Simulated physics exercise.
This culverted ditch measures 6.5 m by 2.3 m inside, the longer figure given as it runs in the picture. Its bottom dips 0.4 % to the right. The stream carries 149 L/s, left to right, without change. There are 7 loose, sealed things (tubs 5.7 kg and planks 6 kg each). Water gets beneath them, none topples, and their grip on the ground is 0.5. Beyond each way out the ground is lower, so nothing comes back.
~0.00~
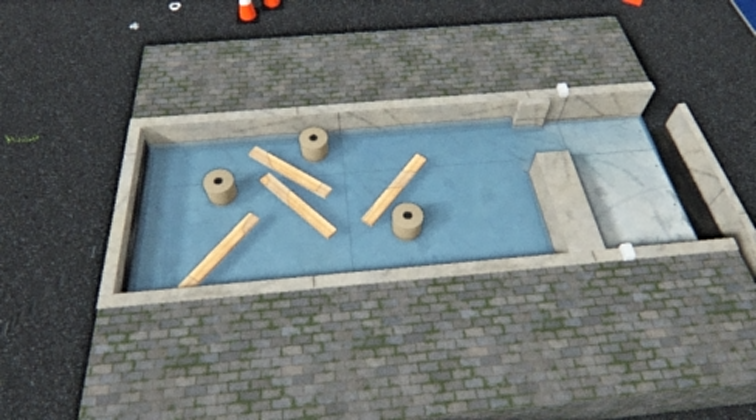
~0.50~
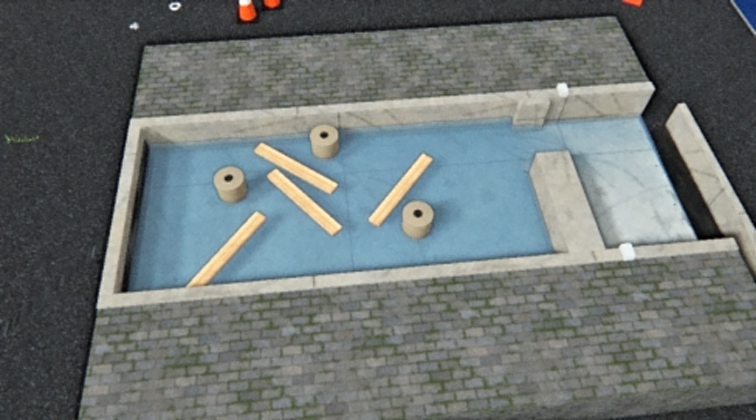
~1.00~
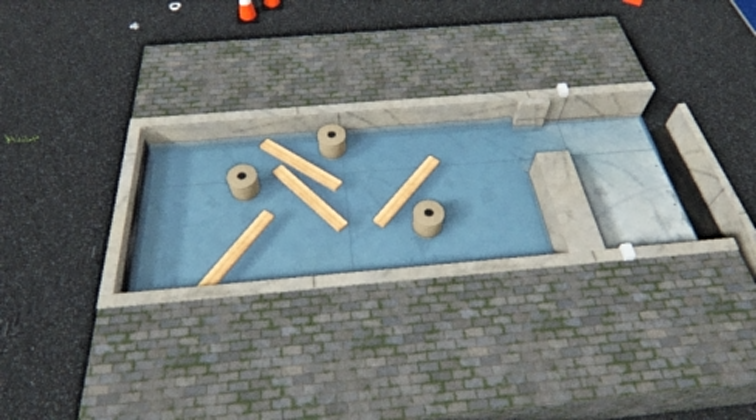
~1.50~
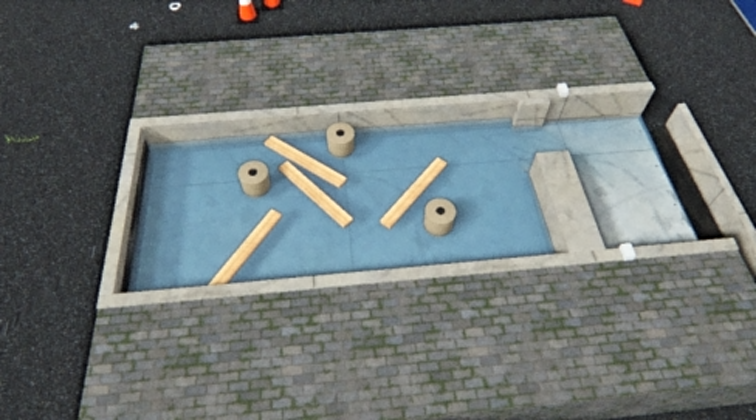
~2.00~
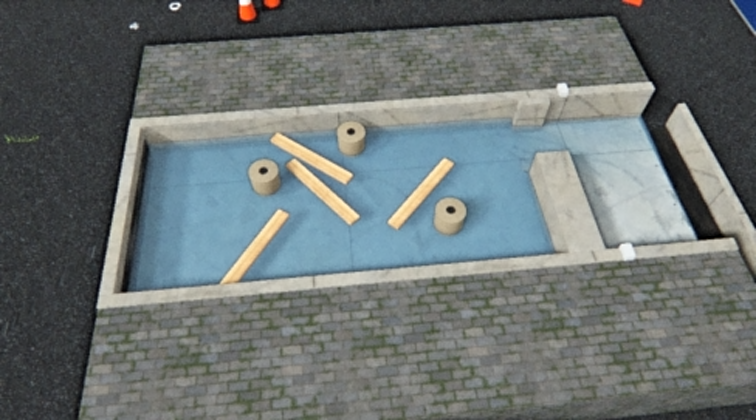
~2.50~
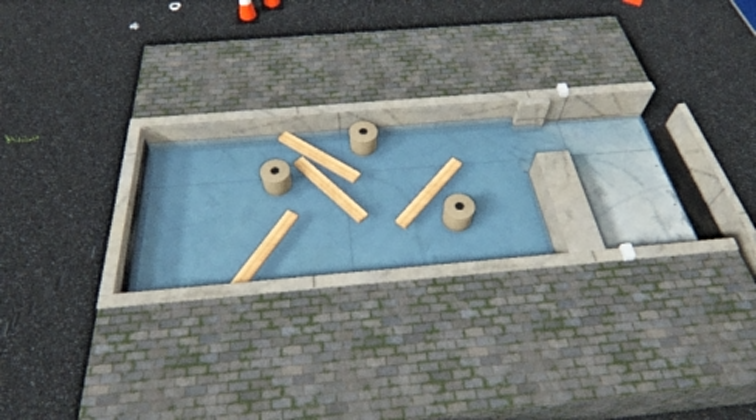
The video shows three round tan tubs and four wooden planks scattered across shallow blue water in a walled concrete channel between paved banks, all drifting slowly and steadily to the right while keeping roughly the same arrangement.
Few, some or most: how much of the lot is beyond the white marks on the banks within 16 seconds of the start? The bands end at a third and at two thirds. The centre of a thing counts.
That comes to at least two thirds.
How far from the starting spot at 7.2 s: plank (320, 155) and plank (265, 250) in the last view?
In that order: 140 cm, 150 cm.
After 3.5 s 0 of 7 are over the mark; 7 afloat.
After 7.2 s 1 of 7 are over the mark; 6 afloat.
After 12.0 s 4 of 7 are over the mark; 3 afloat.
After 16.0 s 6 of 7 are over the mark; 1 afloat.
